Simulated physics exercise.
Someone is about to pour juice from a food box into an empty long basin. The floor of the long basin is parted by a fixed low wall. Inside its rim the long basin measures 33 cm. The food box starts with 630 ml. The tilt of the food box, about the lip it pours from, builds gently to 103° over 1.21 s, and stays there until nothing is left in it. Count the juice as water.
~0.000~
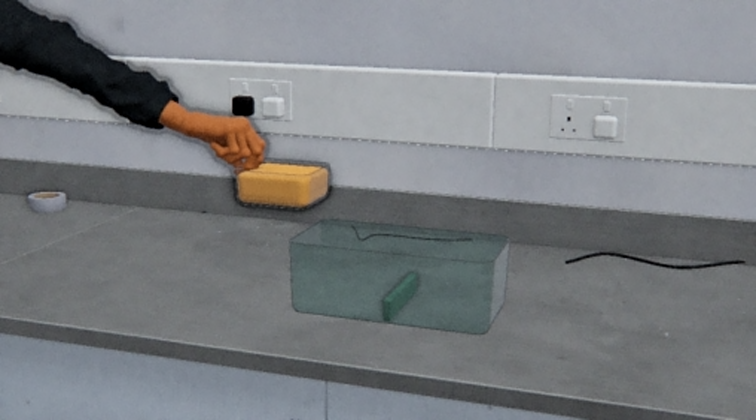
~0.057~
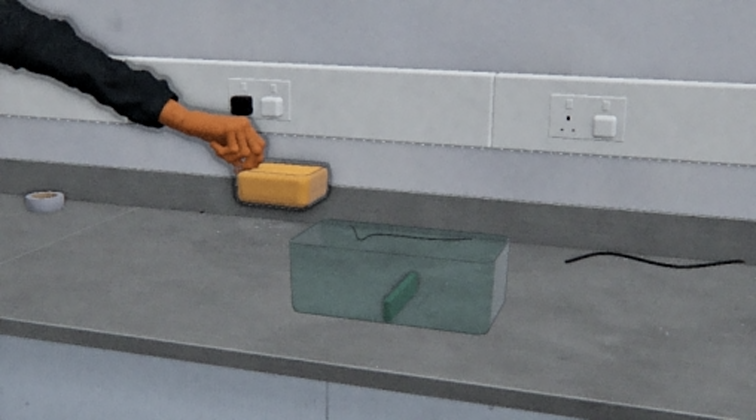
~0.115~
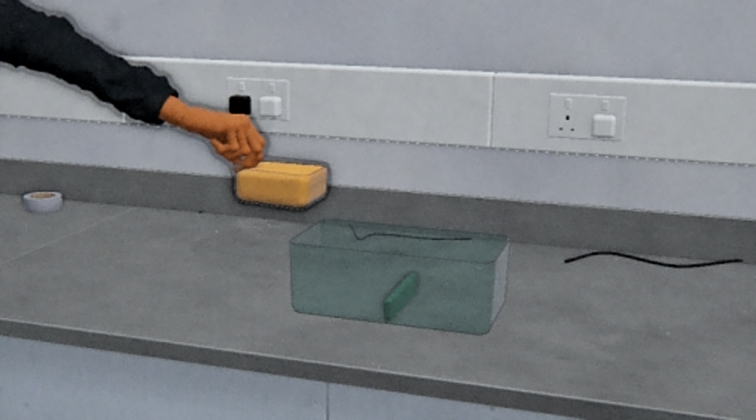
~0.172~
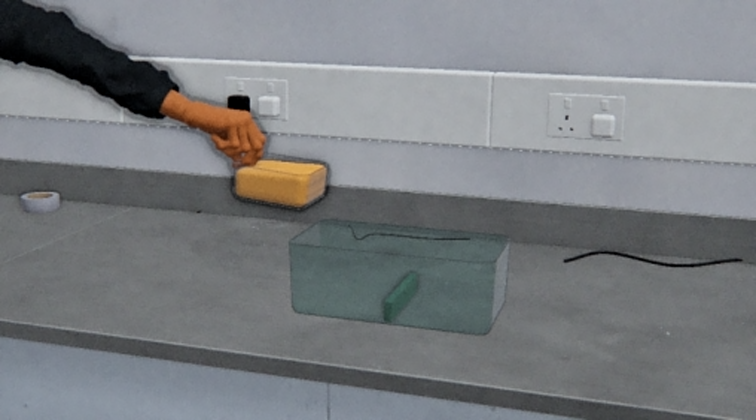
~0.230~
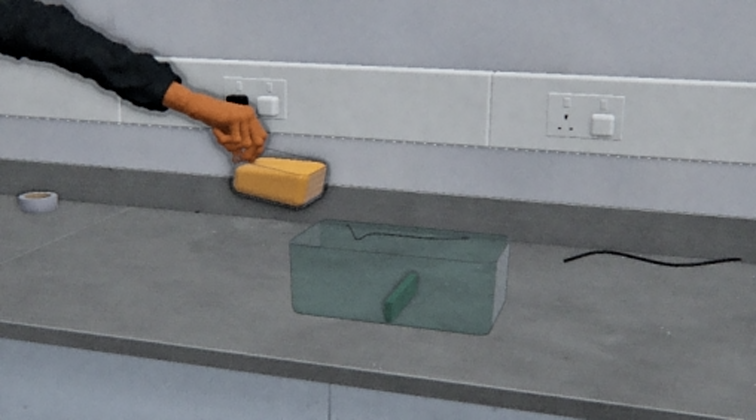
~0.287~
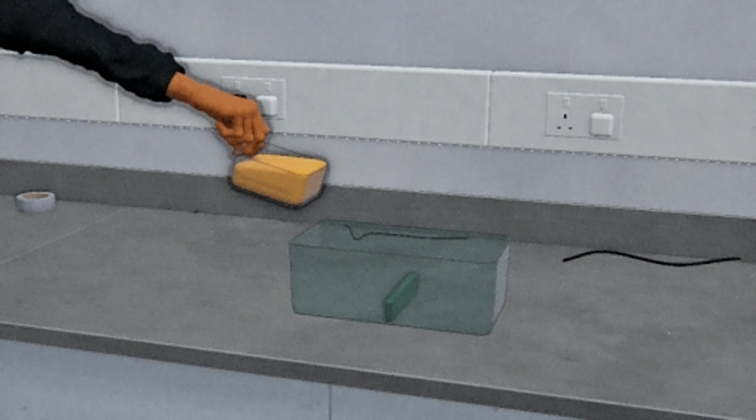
On a grey laboratory worktop, a hand gradually tilting a yellow box rightward beside a translucent green basin, which stays still.
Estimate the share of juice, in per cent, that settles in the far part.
About 11 per cent.
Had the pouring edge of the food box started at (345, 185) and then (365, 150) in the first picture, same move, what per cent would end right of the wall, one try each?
In turn about 40 and 80 per cent.
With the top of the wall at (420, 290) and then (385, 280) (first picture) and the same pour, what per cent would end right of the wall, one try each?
First 15, then 15 per cent.
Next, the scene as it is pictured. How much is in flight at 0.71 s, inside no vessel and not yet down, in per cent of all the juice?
Some 40 per cent.
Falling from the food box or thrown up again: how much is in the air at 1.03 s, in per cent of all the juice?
Some 7 per cent.
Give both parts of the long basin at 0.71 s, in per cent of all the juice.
Near 22 on the left, 0 on the right.
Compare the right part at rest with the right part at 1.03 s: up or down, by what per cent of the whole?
It goes up by about 4.
By 0.71 s the tilt is 66° and 37 per cent is still to pour, 23 is left of the wall and 0 right of it.
By 1.03 s the tilt is 97° and 6 per cent is still to pour, 79 is left of the wall and 7 right of it.
By 1.35 s the tilt is 103° and 0 per cent is still to pour, 89 is left of the wall and 9 right of it.
By 1.71 s the tilt is 103° and 0 per cent is still to pour, 88 is left of the wall and 11 right of it.
At rest 88 per cent lies left of the wall, 11 right of it and 1 outside.
